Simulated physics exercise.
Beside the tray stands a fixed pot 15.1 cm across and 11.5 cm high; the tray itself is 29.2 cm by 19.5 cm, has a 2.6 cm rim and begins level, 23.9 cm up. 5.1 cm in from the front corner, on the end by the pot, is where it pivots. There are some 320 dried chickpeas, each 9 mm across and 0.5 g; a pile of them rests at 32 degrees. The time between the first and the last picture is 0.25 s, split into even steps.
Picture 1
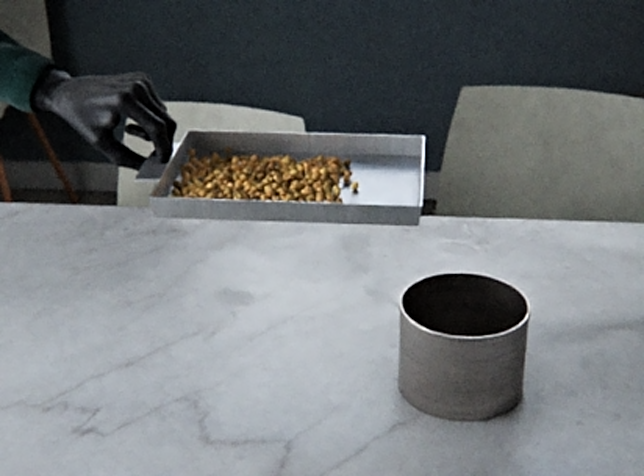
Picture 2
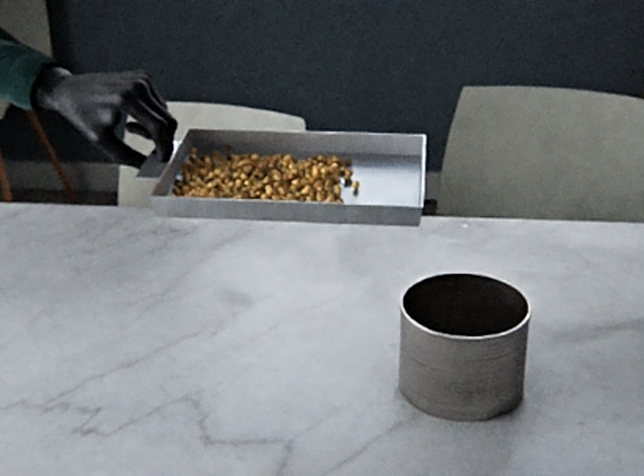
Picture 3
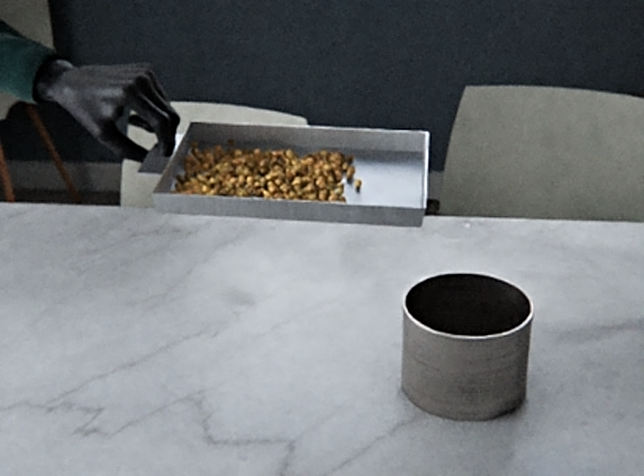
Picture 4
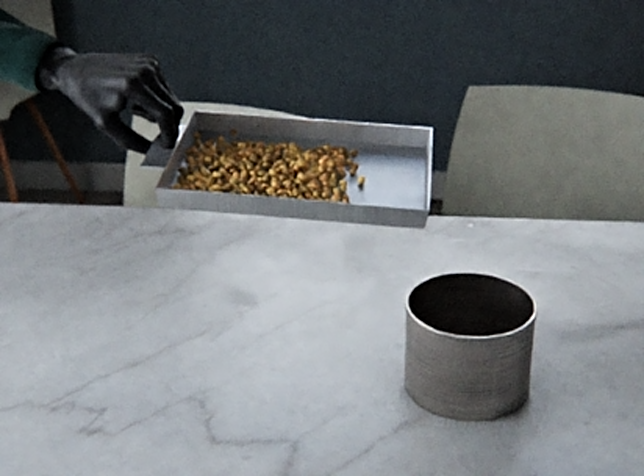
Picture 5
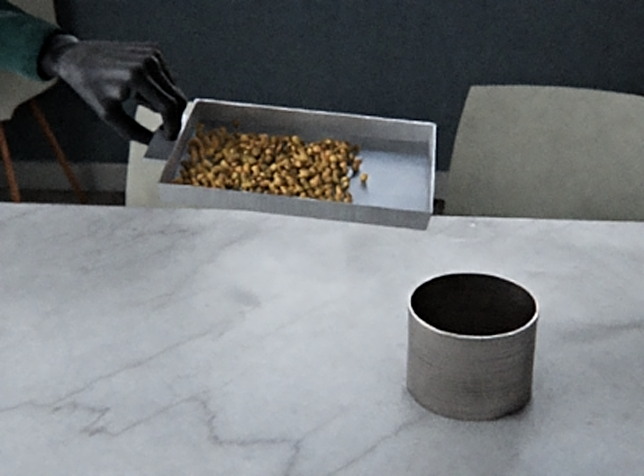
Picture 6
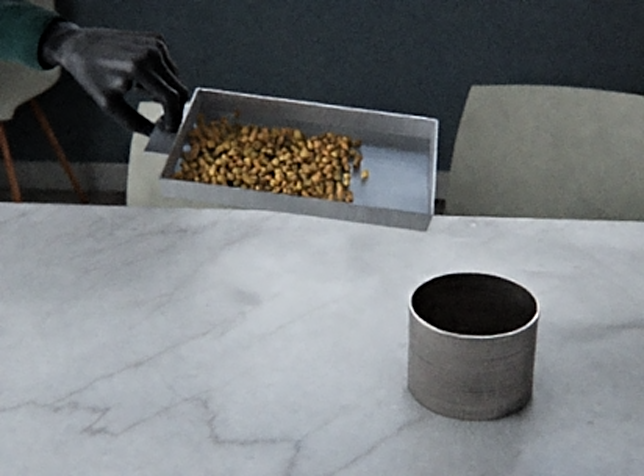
On a pale marble table with chairs behind it, a dark-gloved hand at the left holds a shallow metal tray of small golden-brown pieces beyond an empty-looking metal pot. The hand slowly raises the tray's left end, tilting it gently down toward the right, while the pieces stay heaped together.
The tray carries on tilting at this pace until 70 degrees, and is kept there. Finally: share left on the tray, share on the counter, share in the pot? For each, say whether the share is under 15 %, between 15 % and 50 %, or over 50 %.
In the end left on the tray: The main load; counter: A sprinkling; pot: A sprinkling.
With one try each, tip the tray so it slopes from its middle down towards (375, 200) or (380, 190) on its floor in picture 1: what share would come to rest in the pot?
The share comes to about 5 in a hundred, then about 5 in a hundred.
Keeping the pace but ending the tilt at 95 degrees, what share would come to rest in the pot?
Then about 20 per cent.
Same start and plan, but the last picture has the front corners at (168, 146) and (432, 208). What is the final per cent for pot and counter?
Final per cent - pot 10, counter 0.
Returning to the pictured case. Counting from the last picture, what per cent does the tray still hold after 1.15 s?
95 %, give or take.
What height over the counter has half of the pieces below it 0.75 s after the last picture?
The halfway line is at about 30 cm.
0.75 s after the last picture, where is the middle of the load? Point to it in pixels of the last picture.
The load's centre is near (331, 160) at that time.
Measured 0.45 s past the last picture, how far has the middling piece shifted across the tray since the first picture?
I'd say close to 5 centimetres.
Then, 0.45 s after the last picture, tilt 40 degrees; the tray holds 100 %, the pot 0 %.
Then, 0.75 s after the last picture, tilt 58 degrees; the tray holds 100 %, the pot 0 %.
Then, 1.15 s after the last picture, tilt 70 degrees; the tray holds 95 %, the pot 0 %.
In the end, tray 95 %, counter 5 %, pot 0 %.
